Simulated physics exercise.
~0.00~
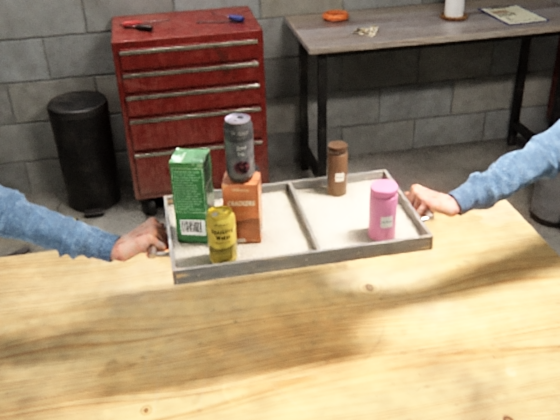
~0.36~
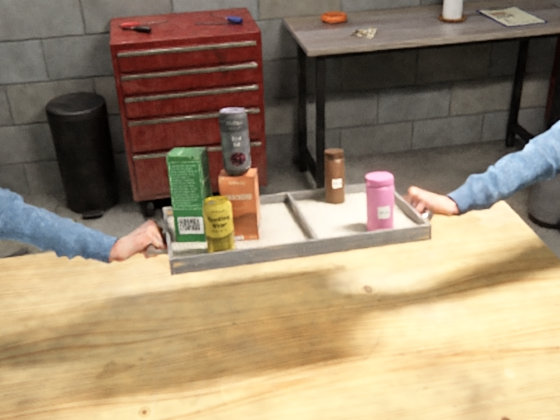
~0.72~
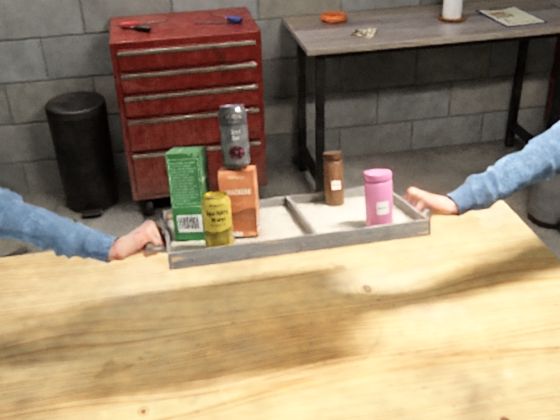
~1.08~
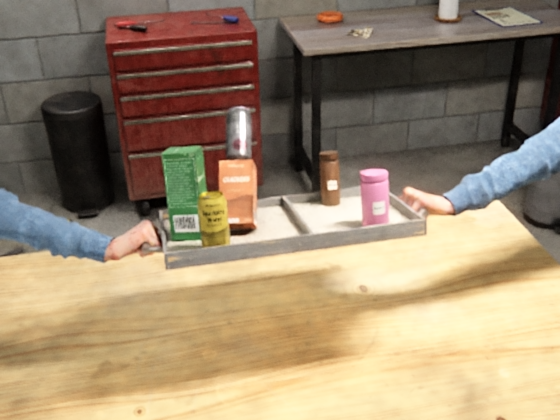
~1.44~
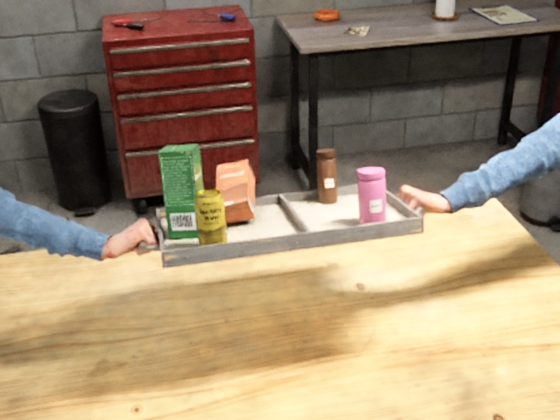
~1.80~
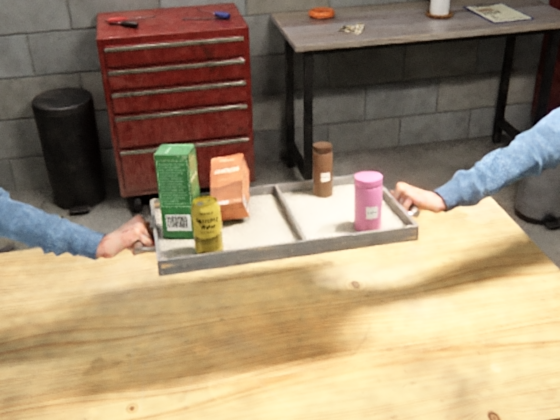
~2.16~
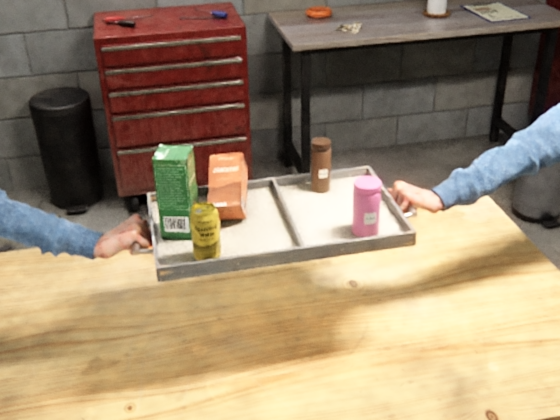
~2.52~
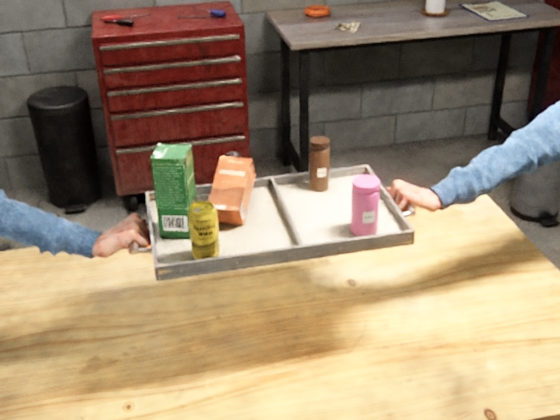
In a workshop, two hands tip a tray away, toppling an orange carton and losing a grey can.
